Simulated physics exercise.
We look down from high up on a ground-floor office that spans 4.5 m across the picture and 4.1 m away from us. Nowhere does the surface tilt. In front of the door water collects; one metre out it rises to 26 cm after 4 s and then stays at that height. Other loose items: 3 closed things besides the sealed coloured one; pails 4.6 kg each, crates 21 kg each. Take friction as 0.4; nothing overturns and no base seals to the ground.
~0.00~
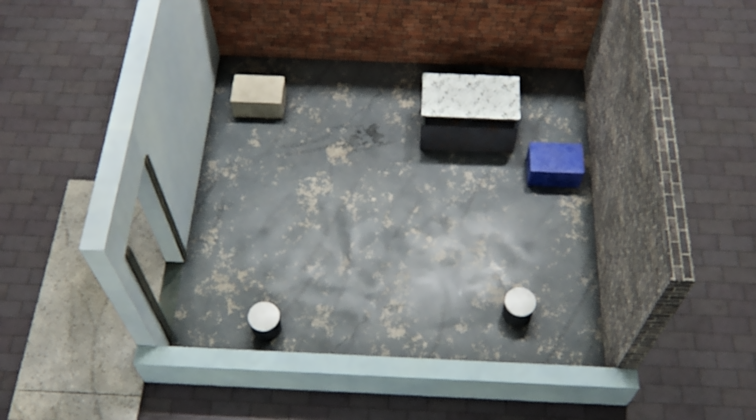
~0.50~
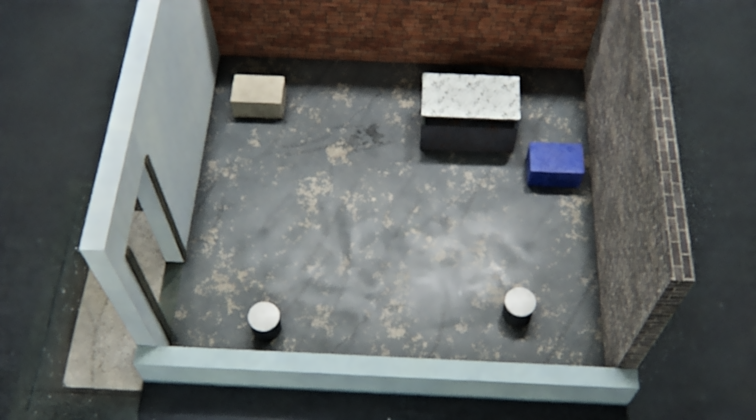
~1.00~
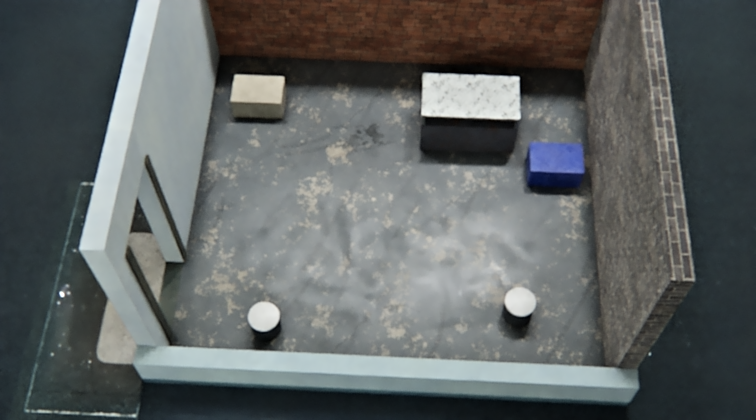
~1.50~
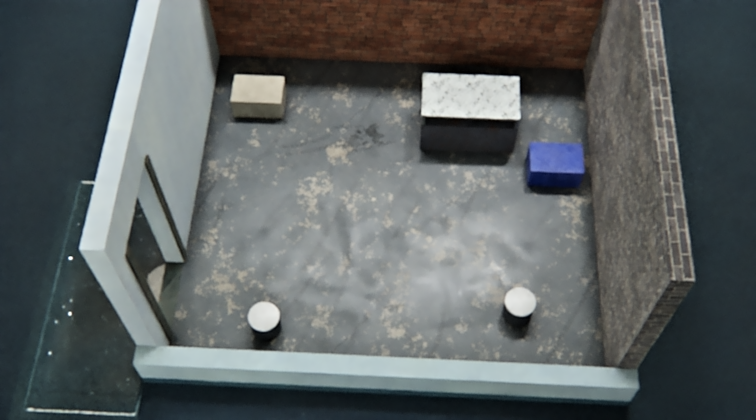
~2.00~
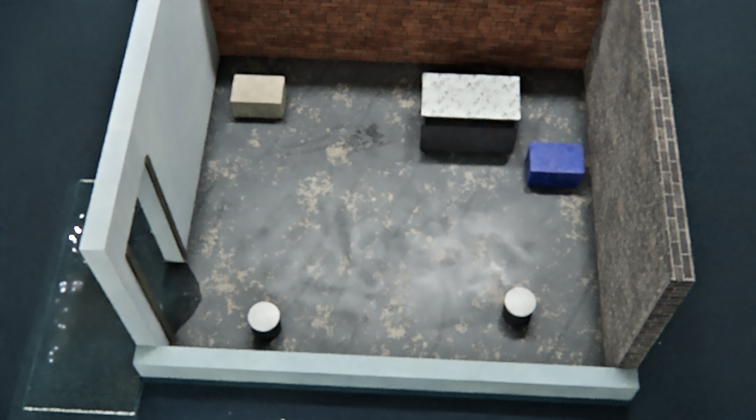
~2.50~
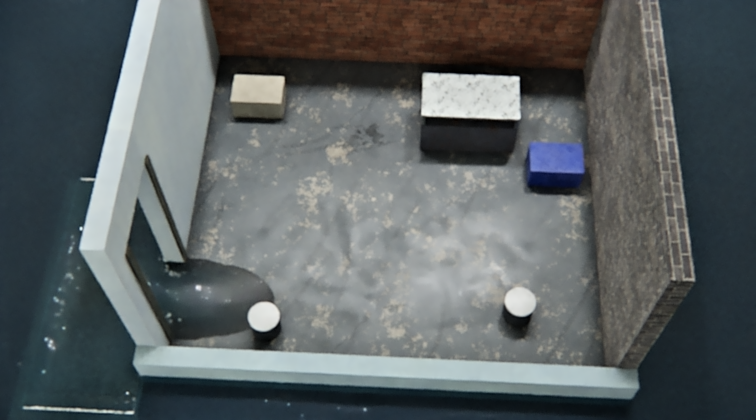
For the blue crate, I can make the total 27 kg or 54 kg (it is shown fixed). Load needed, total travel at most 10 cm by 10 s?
Only big one works.
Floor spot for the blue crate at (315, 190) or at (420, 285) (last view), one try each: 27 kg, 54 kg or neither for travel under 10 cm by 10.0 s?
First try both suffice, second try both suffice.
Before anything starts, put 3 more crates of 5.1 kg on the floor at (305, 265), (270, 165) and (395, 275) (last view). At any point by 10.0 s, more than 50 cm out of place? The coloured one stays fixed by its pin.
Result, in turn - exceeds it; falls shy; exceeds it.
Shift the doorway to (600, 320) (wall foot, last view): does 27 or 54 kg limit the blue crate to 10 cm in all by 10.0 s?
Well, then the lesser option suffices.
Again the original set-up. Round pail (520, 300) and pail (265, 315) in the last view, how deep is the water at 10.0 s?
Depths: Near 15 cm, then near 15 cm.
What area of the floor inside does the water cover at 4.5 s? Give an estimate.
Close to 7.5 m2, I'd say.
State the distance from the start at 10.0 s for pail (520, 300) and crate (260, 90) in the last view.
The first is 120 cm from its start, the second 0 cm.
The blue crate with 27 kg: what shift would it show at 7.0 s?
About 5 cm.
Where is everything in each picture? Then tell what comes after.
The blue crate at (557, 158) rests on the ground; water covers 0.0 m2; 0 of 4 have shifted, in the first picture.
The blue crate at (557, 158), on the bottom; 0.0 m2 under water; 0 of 4 have shifted, in the second picture.
The blue crate at (557, 158), on the bottom; water covers 0.0 m2; 0 of 4 have shifted, in the third picture.
The blue crate at (557, 158) rests on the ground; water covers 0.0 m2; 0 of 4 have shifted, in the fourth picture.
The blue crate at (557, 158), on the bottom; water covers 0.1 m2; 0 of 4 have shifted, in the fifth picture.
The blue crate at (557, 158) rests on the ground; water covers 0.7 m2; 0 of 4 have shifted, in the sixth picture.
After 3.5 s the blue crate would be 0 cm from its start with 27 kg and 0 cm from its start with 54 kg; 0 cm of water round it then.
After 4.5 s the blue crate would be 0 cm from its start with 27 kg and 0 cm from its start with 54 kg; 0 cm of water round it then.
After 7.0 s the blue crate would be 5 cm from its start with 27 kg and 0 cm from its start with 54 kg; 8 cm of water round it then.
After 10.0 s the blue crate would be 121 cm from its start with 27 kg and 0 cm from its start with 54 kg; 9 cm of water round it then.
